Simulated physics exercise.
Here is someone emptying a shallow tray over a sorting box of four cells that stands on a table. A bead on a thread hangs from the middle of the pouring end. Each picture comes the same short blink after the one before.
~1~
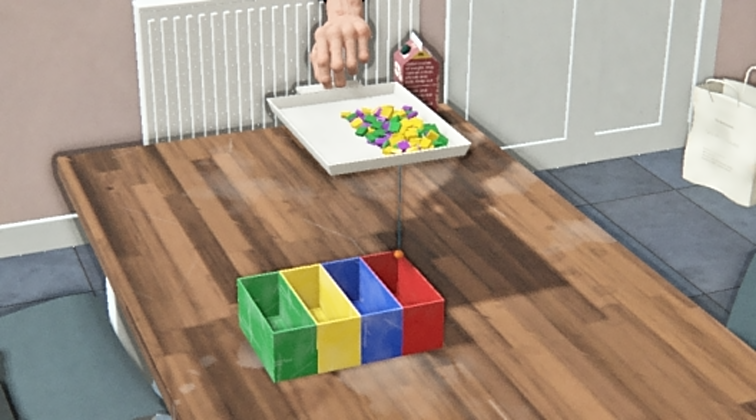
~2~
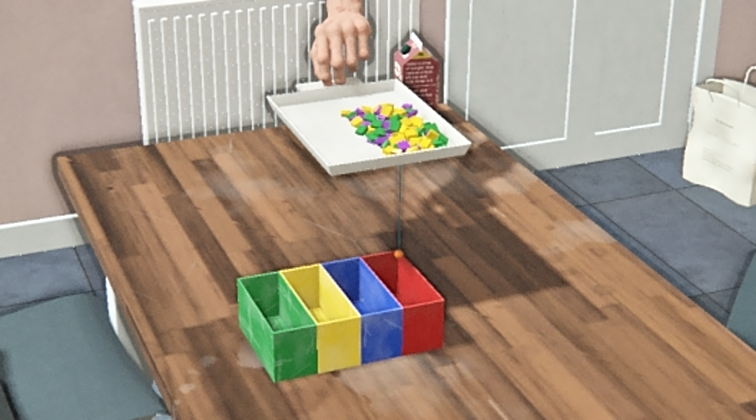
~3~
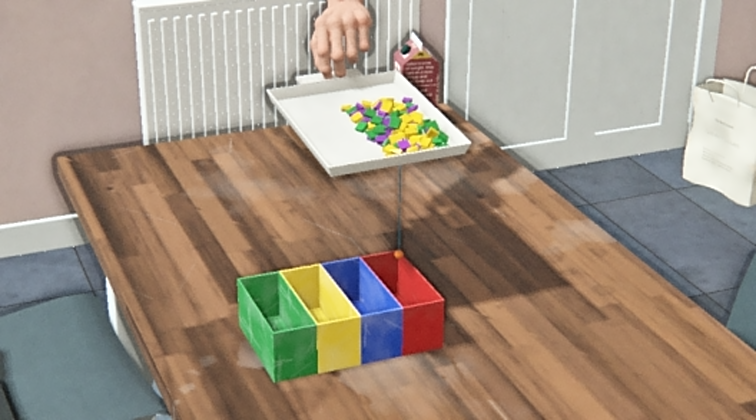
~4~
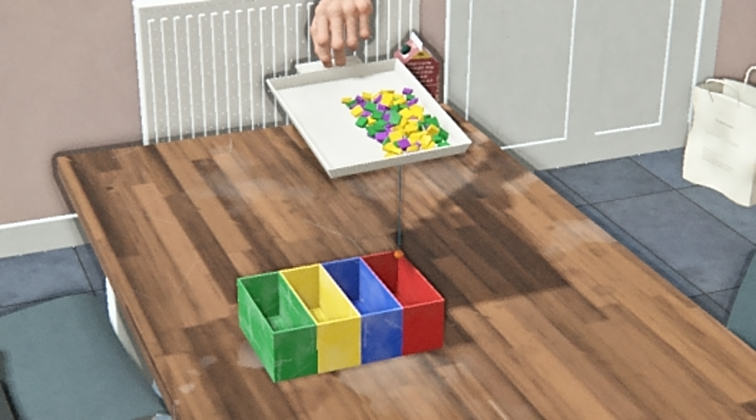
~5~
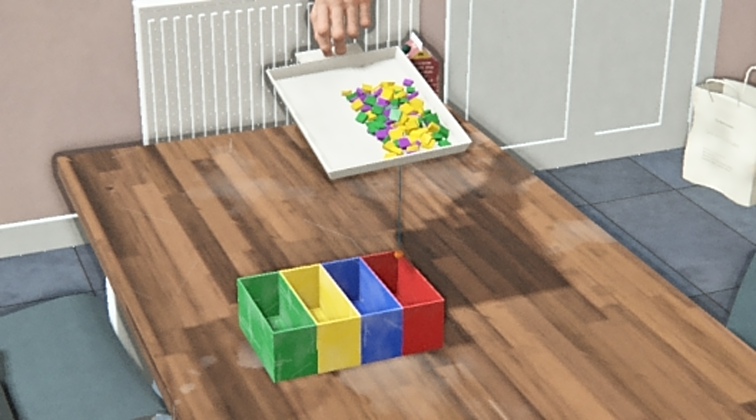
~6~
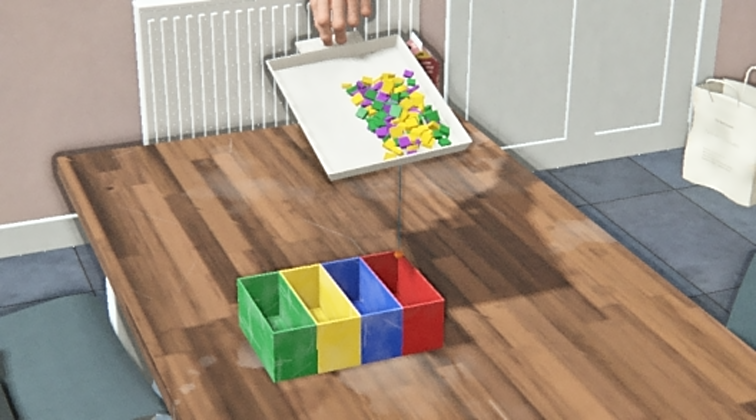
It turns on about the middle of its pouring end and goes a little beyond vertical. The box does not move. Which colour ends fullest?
The blue one ends fullest.
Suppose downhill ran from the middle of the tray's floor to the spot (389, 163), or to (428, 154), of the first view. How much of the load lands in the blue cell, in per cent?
The first gives 20 %, the second 0 %.
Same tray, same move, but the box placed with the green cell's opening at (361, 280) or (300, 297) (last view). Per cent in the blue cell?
First some 10, then 40 per cent.
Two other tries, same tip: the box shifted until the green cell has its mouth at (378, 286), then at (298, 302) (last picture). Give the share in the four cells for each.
Roughly 70 per cent, and 100 per cent.
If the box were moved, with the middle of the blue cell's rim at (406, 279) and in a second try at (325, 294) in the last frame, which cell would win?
At the first place the yellow one, at the second that red cell.
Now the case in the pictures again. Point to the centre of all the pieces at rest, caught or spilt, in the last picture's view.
Roughly at (370, 332).
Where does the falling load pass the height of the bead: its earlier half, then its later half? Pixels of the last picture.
Early half (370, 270), late half (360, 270).
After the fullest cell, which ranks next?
It is the red one.
Just after the last frame, tray tipped steeply; almost all on the tray; about a tenth falling or outside the box.
A moment on, tray tipped past a quarter turn; just a few on the tray; roughly a third in the blue cell; roughly a third in the red cell; about a tenth in the yellow cell; roughly a quarter falling or outside the box.
Further on, tray tipped past a quarter turn; roughly half in the blue cell; roughly a third in the red cell; roughly a quarter in the yellow cell; about a tenth falling or outside the box.
When it is over, tray tipped past a quarter turn; roughly half in the blue cell; roughly a third in the red cell; roughly a quarter in the yellow cell; not one in the green cell; about a tenth outside the box.
